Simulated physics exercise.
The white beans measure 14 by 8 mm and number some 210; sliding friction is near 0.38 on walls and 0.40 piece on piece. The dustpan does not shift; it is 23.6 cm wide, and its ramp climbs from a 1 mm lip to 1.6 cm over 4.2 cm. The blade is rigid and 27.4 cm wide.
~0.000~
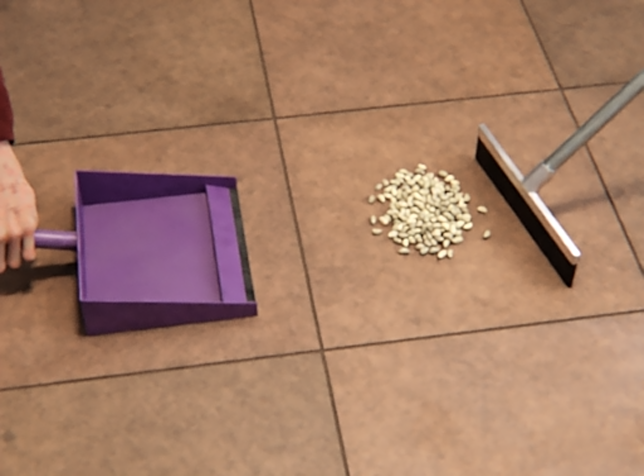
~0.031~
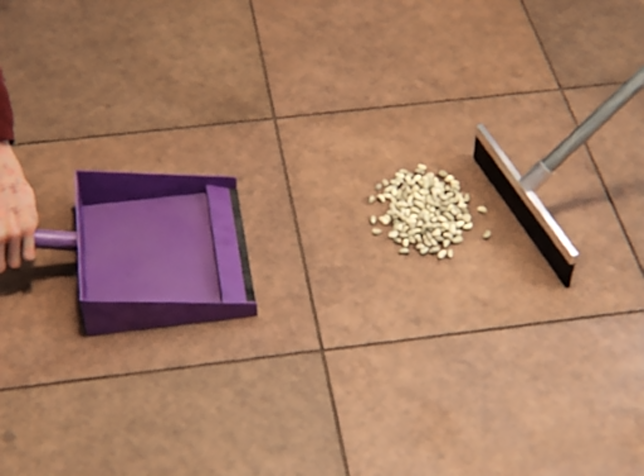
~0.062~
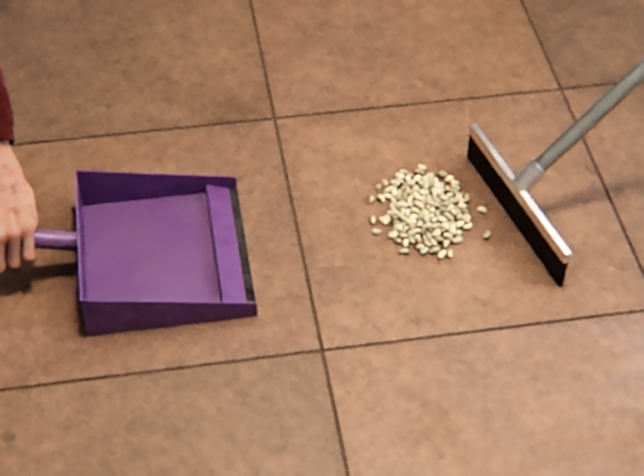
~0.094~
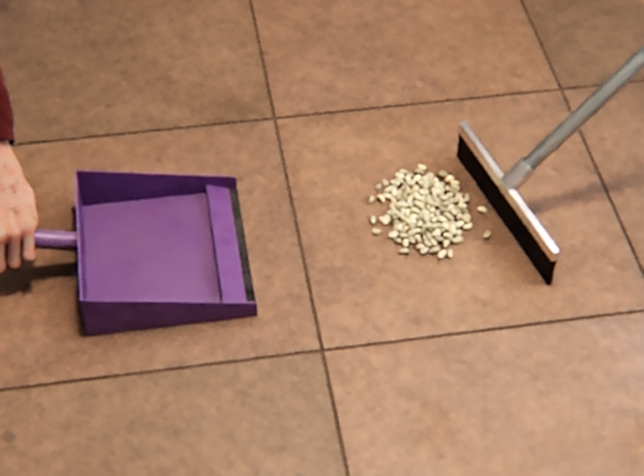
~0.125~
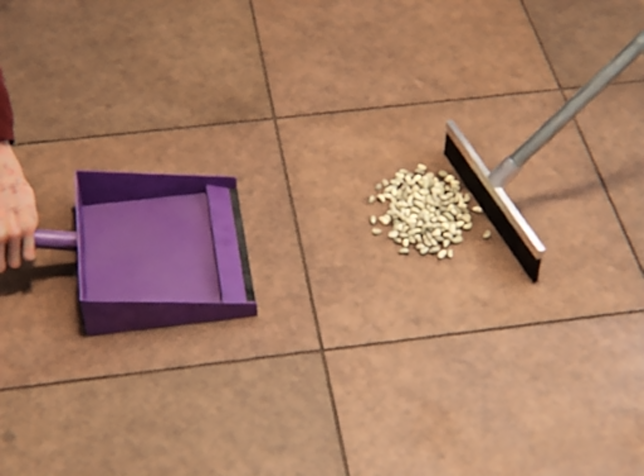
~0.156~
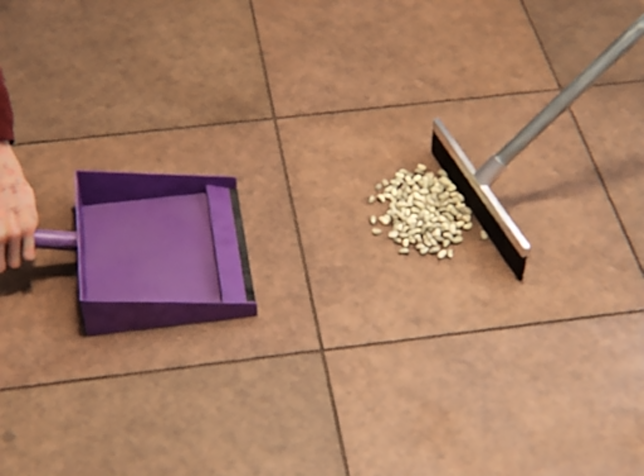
In this clip, a squeegee-like blade on a grey pole moves left across brown floor tiles and reaches the right edge of a pile of white beans, while a hand at left holds a purple dustpan still.
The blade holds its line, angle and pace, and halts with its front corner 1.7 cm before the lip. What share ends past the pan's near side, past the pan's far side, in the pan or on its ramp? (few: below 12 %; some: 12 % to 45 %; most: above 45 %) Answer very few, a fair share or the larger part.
Near side very few, far side a fair share, pan very few.
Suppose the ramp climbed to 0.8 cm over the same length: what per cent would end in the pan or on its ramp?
Then about 10 per cent.
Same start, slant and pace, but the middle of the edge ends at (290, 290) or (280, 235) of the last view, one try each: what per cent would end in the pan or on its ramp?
About 30 and 20 per cent.
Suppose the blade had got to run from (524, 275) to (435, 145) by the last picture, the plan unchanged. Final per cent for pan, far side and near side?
Pan 30, far 10, near 10.
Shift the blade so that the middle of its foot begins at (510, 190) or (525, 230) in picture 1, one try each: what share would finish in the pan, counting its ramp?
Some 5 and 10 per cent.
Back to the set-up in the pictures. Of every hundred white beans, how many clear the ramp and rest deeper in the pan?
Some 0 per cent.
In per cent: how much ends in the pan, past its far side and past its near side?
Near side 0; far side 20; pan 5.
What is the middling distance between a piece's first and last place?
Roughly 24 cm.
After 0.39 s, middle of the blade 19 cm from the lip; 0 % over the lip, far side 10 %, near side 0 %.
After 0.55 s, middle of the blade 10 cm from the lip; 0 % over the lip, far side 15 %, near side 0 %.
Then, at 0.83 s, middle of the blade 5 cm from the lip; 5 % over the lip, far side 20 %, near side 0 %.
By 2.5 s all is still; near side 0 %, far side 20 %, pan 5 %, in front of the lip or behind the blade 75 %.
